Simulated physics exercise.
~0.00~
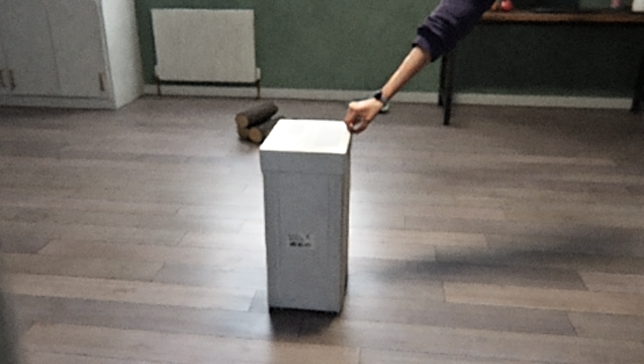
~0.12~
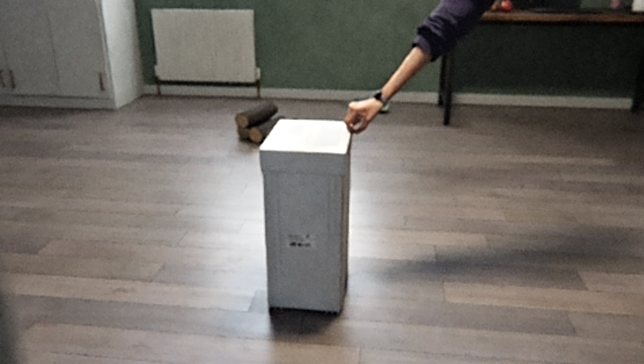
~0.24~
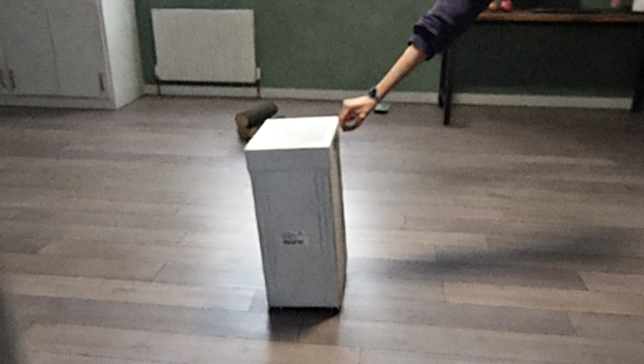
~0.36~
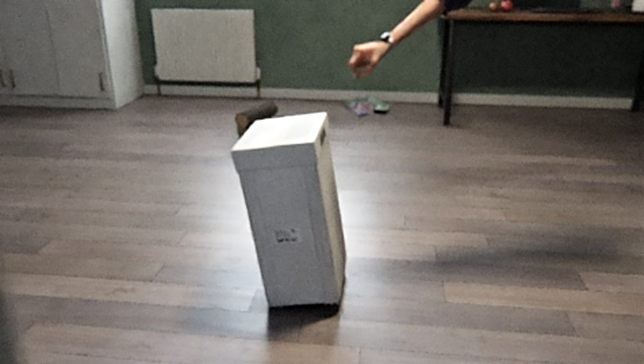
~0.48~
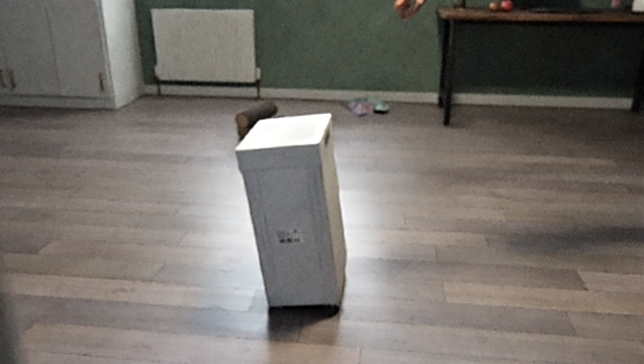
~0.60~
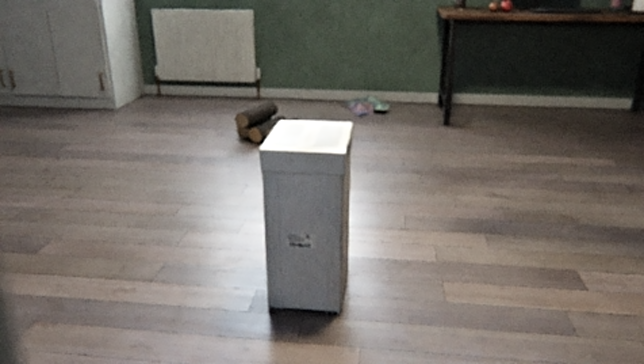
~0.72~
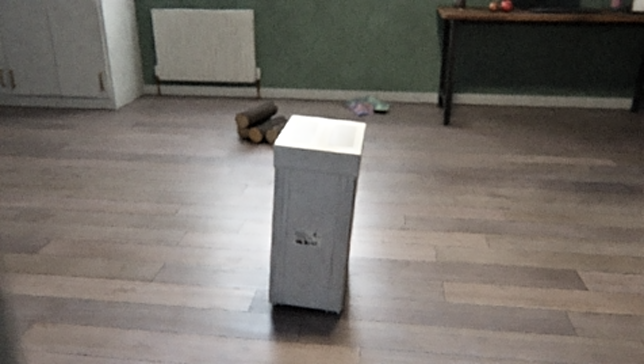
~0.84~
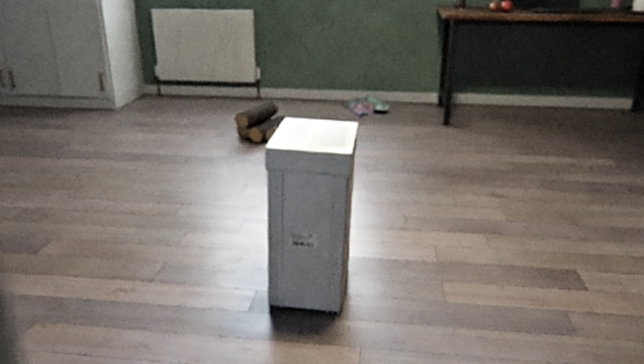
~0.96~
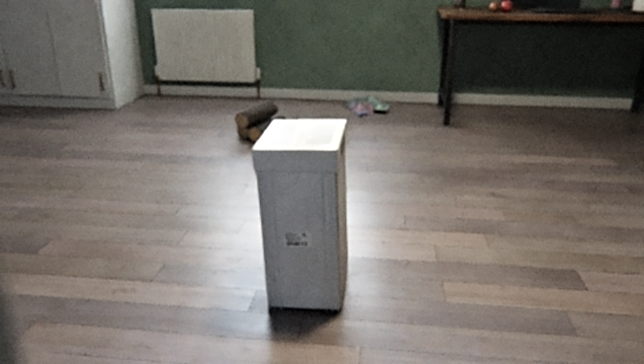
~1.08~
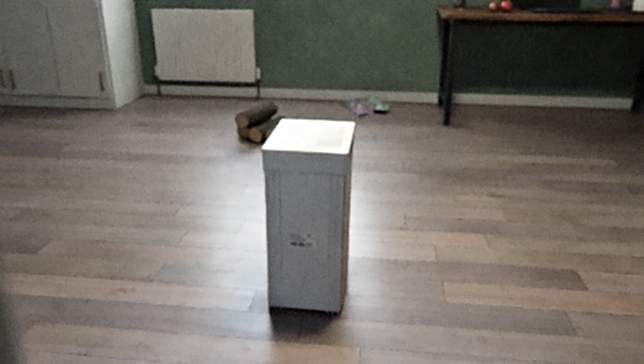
To begin with, a tall white box stands upright on a wooden floor, with a hand reaching in from the right to touch its top edge. The hand pushes, and the box tips to the left while the arm draws back. Released, it leans further over on its lower edge as the hand withdraws out of view. Rather than falling, the box swings back upright and rocks a little past to the right. It wobbles slightly left, then right again in smaller movements, and ends standing upright on its base.
